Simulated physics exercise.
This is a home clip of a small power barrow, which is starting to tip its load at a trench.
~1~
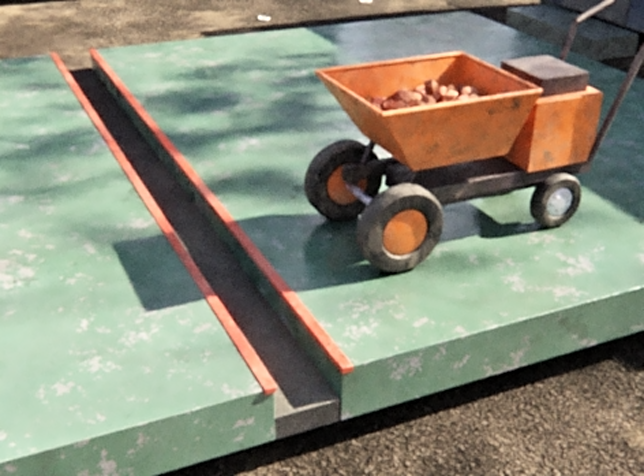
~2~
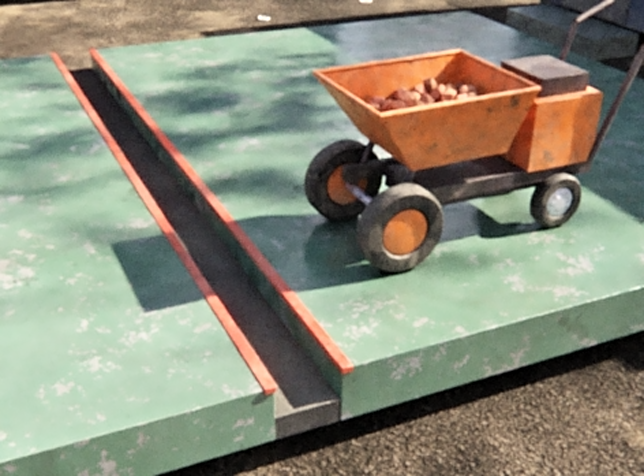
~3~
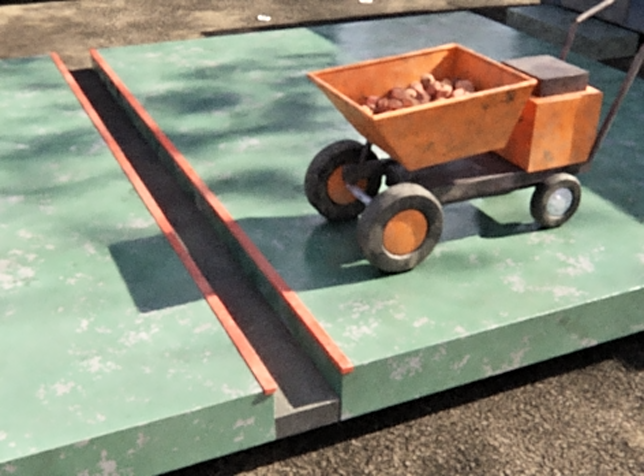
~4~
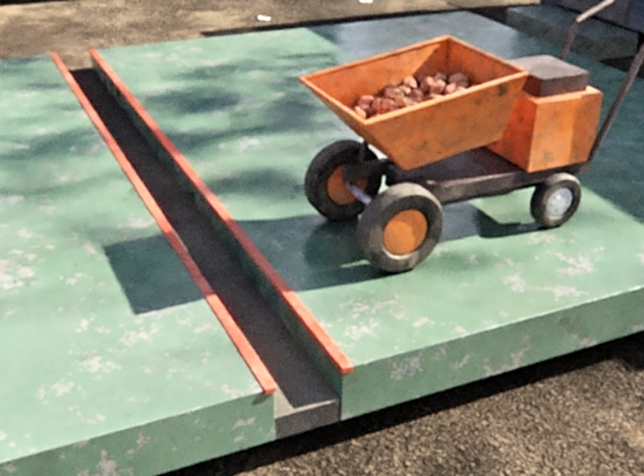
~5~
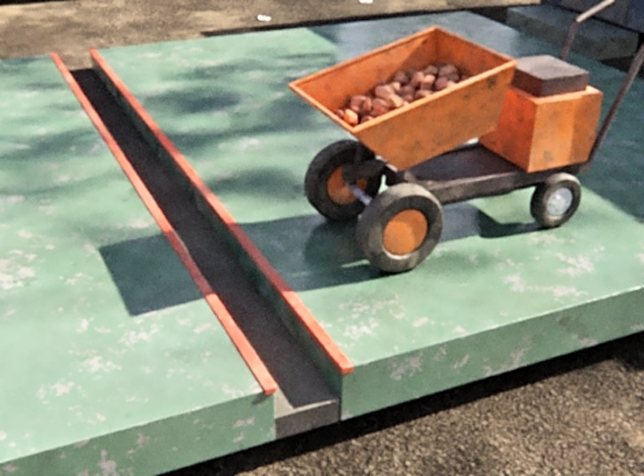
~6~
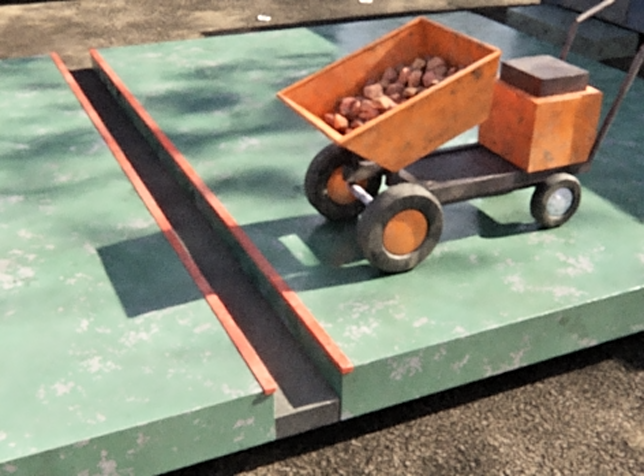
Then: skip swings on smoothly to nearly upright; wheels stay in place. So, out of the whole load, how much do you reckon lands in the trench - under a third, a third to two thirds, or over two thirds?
I reckon over two thirds of it lands there.
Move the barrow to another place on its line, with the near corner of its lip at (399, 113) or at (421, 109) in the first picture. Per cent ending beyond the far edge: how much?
About 0 and 0 per cent.
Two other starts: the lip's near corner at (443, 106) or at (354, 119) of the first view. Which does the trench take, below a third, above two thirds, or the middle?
The first stop gives between a third and two thirds, while the second gives one to two thirds.
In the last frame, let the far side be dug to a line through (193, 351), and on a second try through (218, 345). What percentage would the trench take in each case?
First case 100 %, second case 100 %.
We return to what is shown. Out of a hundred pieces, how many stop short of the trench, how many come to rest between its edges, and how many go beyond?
Roughly: Short 0, between 85, beyond 15 per cent.
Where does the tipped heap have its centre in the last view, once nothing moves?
Around (228, 283).
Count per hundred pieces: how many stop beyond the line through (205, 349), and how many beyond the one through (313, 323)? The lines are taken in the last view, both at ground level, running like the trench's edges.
Close to 10 per cent, then close to 100 per cent.
Soon after the last picture, skip tipped steeply; all in the skip.
A little later, skip tipped right over; most in the skip; about a quarter in or heaped over the trench; a stray few beyond it.
Later still, skip tipped right over; a stray few in the skip; most in or heaped over the trench; a small part beyond it.
At rest, skip tipped right over; a stray few short of the trench; most in or heaped over the trench; a small part beyond it.
